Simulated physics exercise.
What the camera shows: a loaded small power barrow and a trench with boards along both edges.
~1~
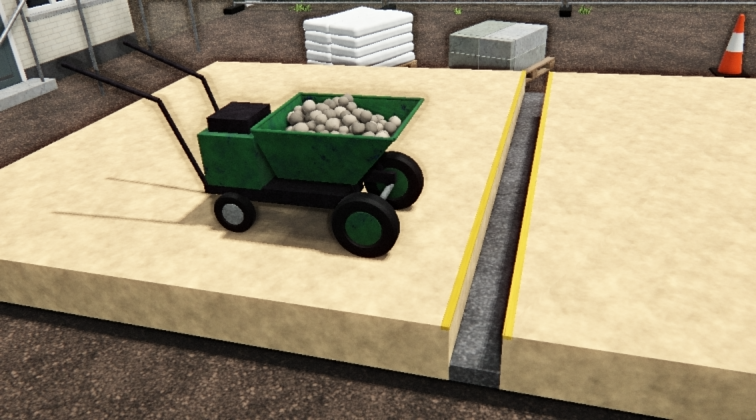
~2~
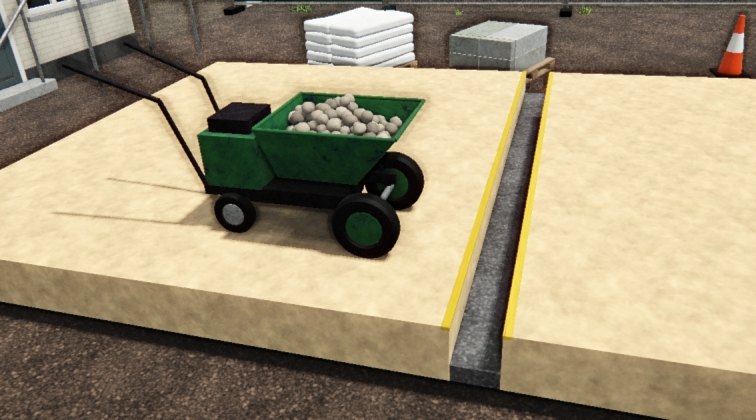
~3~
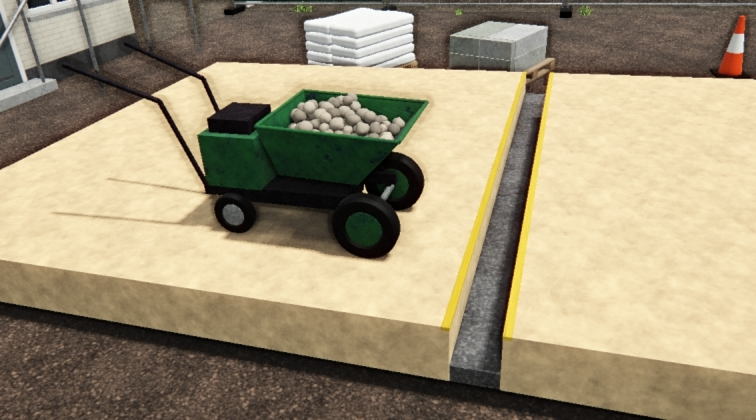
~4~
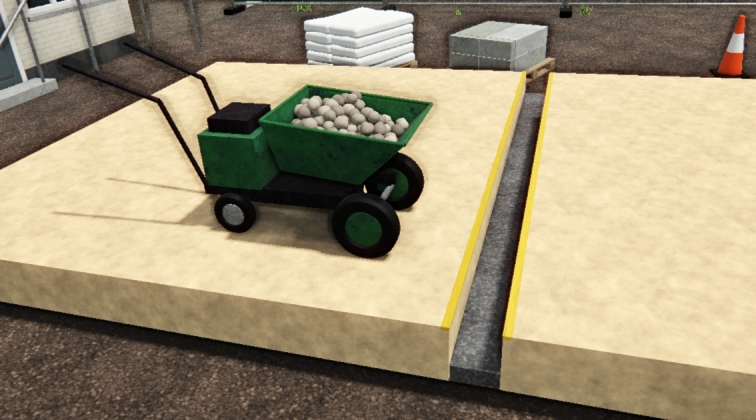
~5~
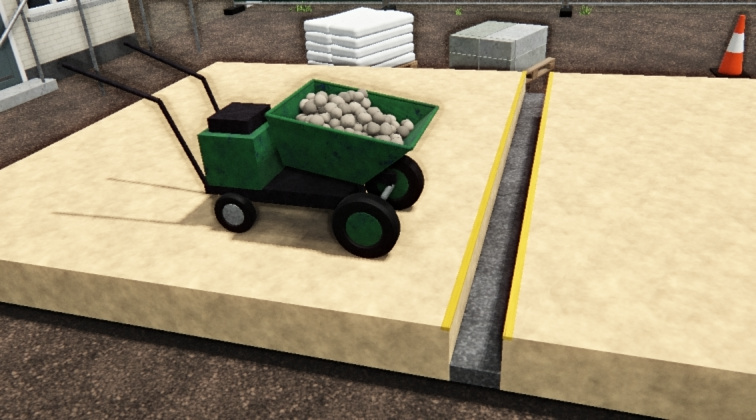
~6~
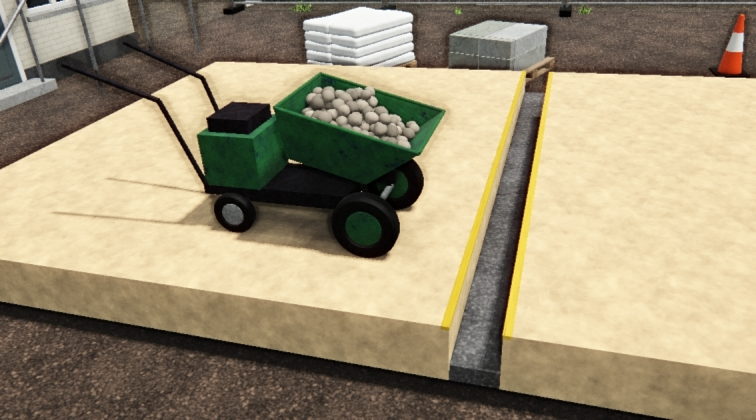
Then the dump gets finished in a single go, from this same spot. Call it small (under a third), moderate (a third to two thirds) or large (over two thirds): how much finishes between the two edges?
Large.
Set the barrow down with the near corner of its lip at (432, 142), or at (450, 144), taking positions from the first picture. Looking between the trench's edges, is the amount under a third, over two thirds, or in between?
At the first place the answer is under a third, and at the second it is below one third.
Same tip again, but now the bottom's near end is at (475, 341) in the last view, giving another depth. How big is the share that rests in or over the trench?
I'd put it at some 50 in a hundred.
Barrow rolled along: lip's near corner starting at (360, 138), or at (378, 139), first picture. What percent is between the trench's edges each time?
Roughly 60 per cent, and 80 per cent.
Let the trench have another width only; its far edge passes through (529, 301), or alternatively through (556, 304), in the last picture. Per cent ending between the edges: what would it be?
The first case gives close to 90 per cent and the second close to 100 per cent.
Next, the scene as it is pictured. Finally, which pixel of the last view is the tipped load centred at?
Roughly at pixel (499, 259).
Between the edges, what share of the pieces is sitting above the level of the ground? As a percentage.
10 per cent or so.
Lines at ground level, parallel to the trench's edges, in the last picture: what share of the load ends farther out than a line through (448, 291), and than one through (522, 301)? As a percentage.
90 and 10 in a hundred.
Shortly afterwards, skip tipped steeply; the whole lot in the skip.
Next, skip tipped right over; near two thirds in the skip; near a third in or heaped over the trench; a little beyond it; only a few falling.
Some moments later, skip tipped right over; a little in the skip; the bulk in or heaped over the trench; a little beyond it.
In the end, skip tipped right over; a little in the skip; the bulk in or heaped over the trench; a little beyond it.
